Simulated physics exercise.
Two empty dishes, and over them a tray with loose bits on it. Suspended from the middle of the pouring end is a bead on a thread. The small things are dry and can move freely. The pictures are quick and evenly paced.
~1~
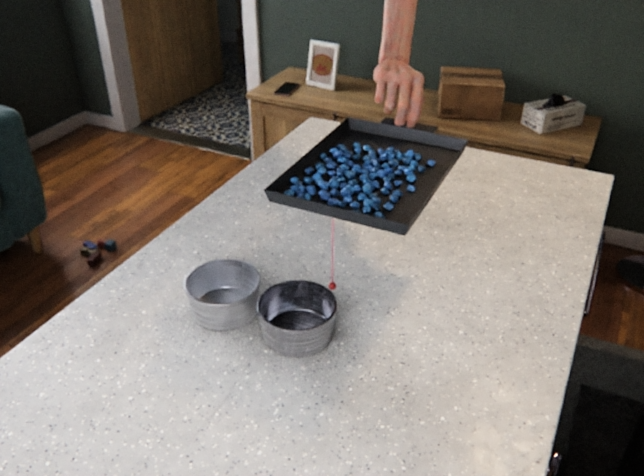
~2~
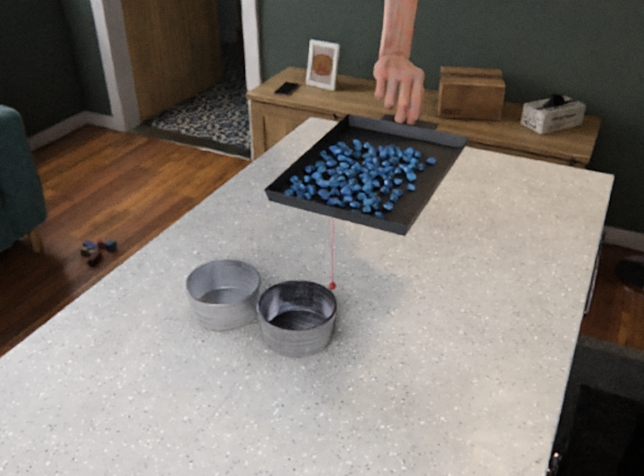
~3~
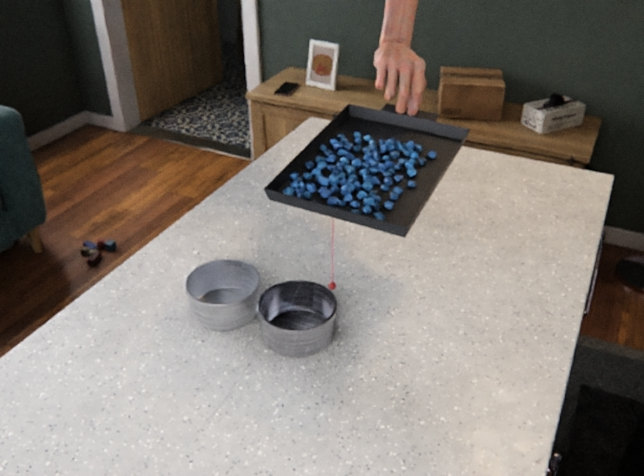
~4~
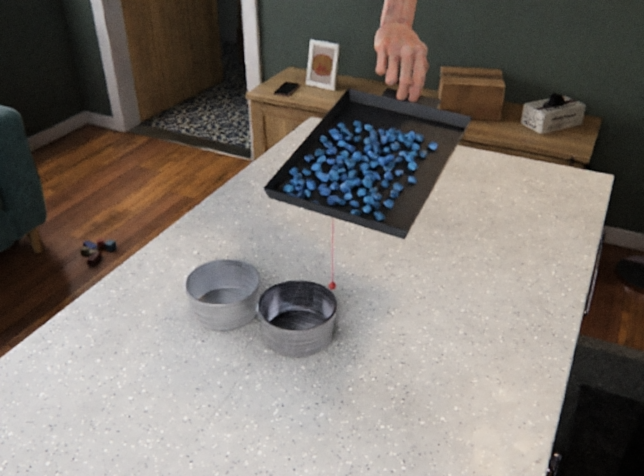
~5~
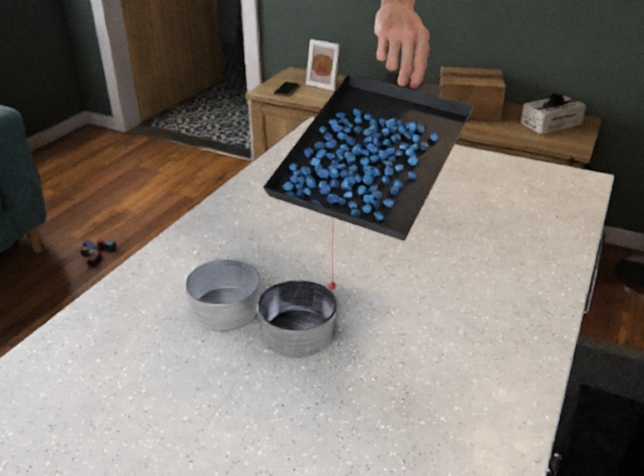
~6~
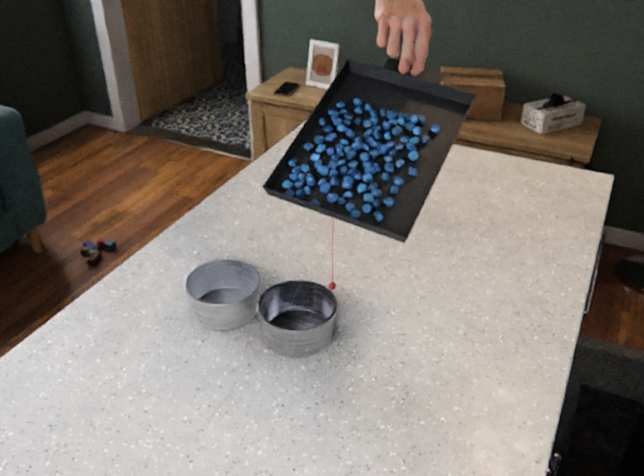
In a room with a wooden floor and dark green walls, a hand holds a dark tray of small blue stones level above a speckled countertop, near two empty grey dishes. The hand then raises the tray's far end, tilting it steadily toward the dishes, its near right corner lowest.
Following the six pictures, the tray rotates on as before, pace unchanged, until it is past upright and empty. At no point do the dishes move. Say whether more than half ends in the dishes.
Well, most of it stays out of the dishes by the end.
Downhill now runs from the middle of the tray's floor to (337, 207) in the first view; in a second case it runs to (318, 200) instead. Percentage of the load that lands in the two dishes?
That comes to 60 per cent the first time and 60 per cent the second.
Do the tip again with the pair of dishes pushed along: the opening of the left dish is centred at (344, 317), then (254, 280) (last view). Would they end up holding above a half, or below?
Result - try one, past the halfway mark; try two, below the halfway mark.
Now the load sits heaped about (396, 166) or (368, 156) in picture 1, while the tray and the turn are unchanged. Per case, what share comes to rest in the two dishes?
You'd get 10 % the first time and 10 % the second.
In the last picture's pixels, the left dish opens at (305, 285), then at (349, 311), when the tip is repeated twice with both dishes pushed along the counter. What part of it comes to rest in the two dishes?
Around 50 and around 60 per cent, in that order.
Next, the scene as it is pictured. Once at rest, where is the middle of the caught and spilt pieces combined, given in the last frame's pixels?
Roughly pixel (369, 359).
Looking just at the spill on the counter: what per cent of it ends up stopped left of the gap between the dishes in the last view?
About 0 %.
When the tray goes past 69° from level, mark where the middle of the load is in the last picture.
Centre estimate: (364, 212).
Shortly afterwards, tray tipped steeply; all but a few on the tray; a little in the air.
Next, tray tipped past a quarter turn; a little on the tray; a little in the right dish; near two thirds outside both; near a quarter in the air.
Some moments later, tray tipped past a quarter turn; a little in the right dish; the bulk outside both.
In the end, tray tipped past a quarter turn; a little in the right dish; none at all in the left dish; the bulk outside both.
